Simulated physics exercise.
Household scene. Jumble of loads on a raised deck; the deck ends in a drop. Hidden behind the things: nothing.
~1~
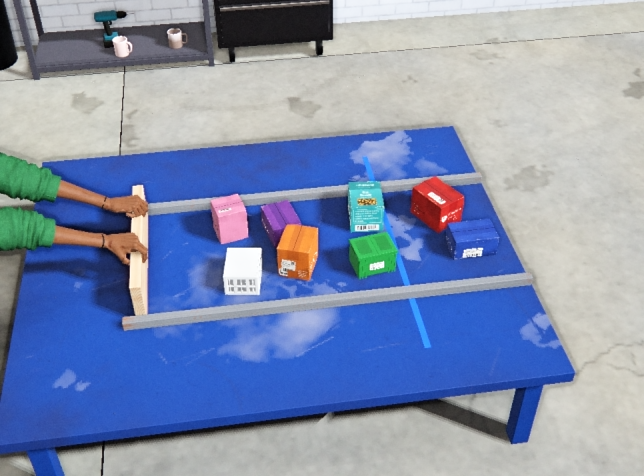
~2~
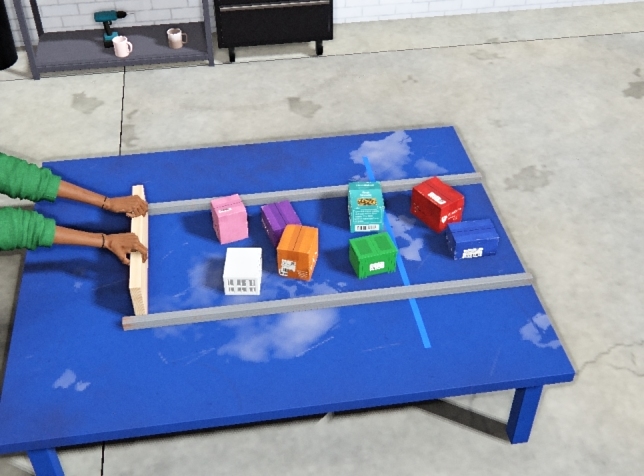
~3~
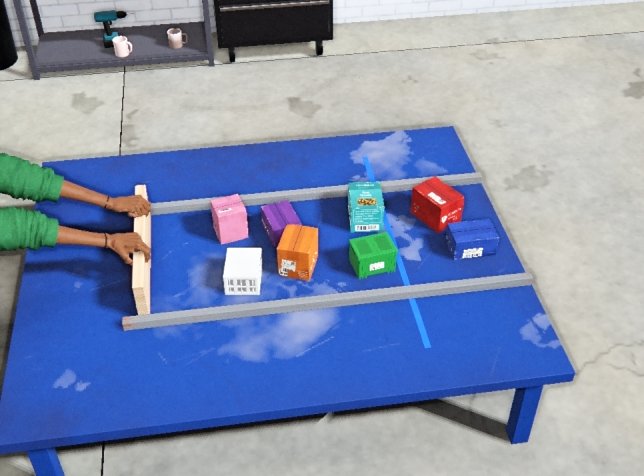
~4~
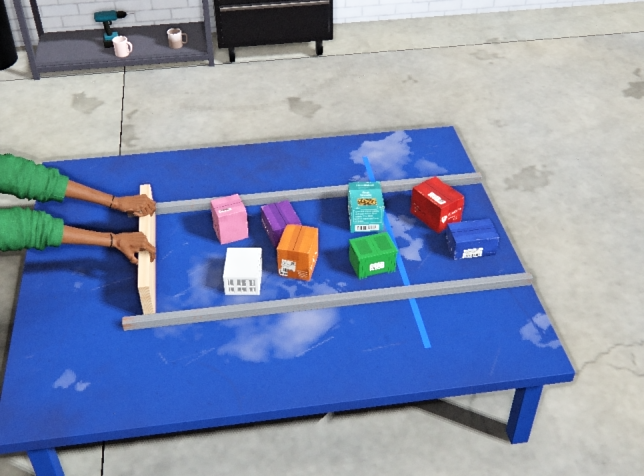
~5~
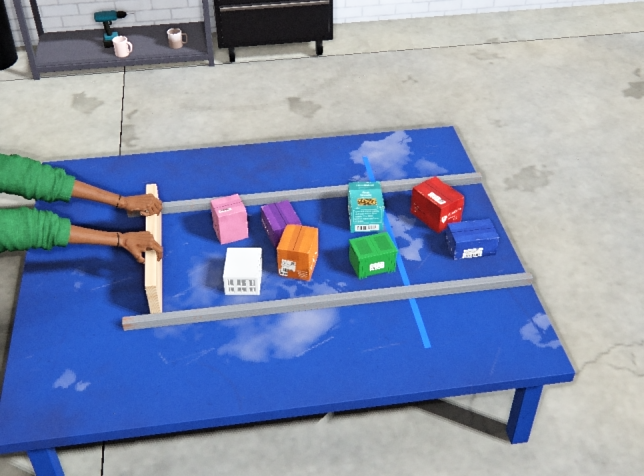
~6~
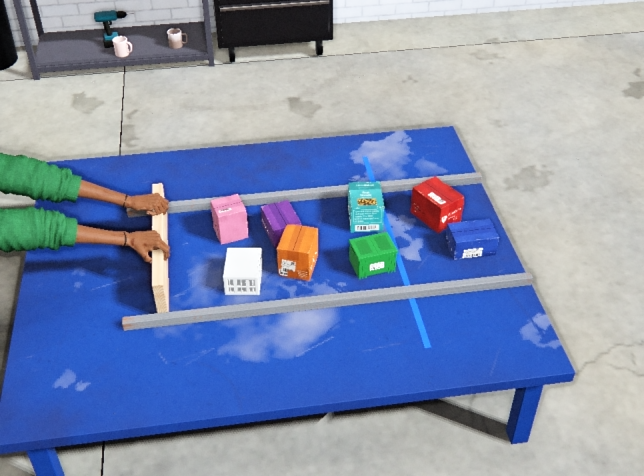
A bright blue table stands on a concrete floor, seen from above at an angle, with shelving and a dark cabinet behind. Between two grey rails sit pink, purple, white and orange boxes, then turquoise and green ones near a light blue tape line, with red and blue at right. Two green-sleeved arms slide a wooden plank slightly rightward, while the boxes and camera stay still.
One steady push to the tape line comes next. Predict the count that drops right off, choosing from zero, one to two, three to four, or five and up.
Looks to me like the count going over is a one or a two.
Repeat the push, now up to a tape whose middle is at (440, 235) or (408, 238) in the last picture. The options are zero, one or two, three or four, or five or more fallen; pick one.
First either three or four, then 1 or 2.
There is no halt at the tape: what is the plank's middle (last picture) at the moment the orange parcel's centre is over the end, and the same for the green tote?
When the orange parcel crosses, the middle is near (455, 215); when the green tote crosses, near (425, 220).
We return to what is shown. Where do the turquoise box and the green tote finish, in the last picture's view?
The first ends close to (455, 197), the second close to (483, 244).
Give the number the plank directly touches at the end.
2.
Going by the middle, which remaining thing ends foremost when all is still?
Answer: The red parcel.
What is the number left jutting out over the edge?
That'd be 1.
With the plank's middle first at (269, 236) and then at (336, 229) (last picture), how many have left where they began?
Tally: First 4; then 7.
Soon after, none off yet; blue parcel at rest near (472, 239); red parcel at rest near (437, 205); turquoise box at rest near (366, 207).
In the end, the number that fall off is one or two; gone, blue parcel.
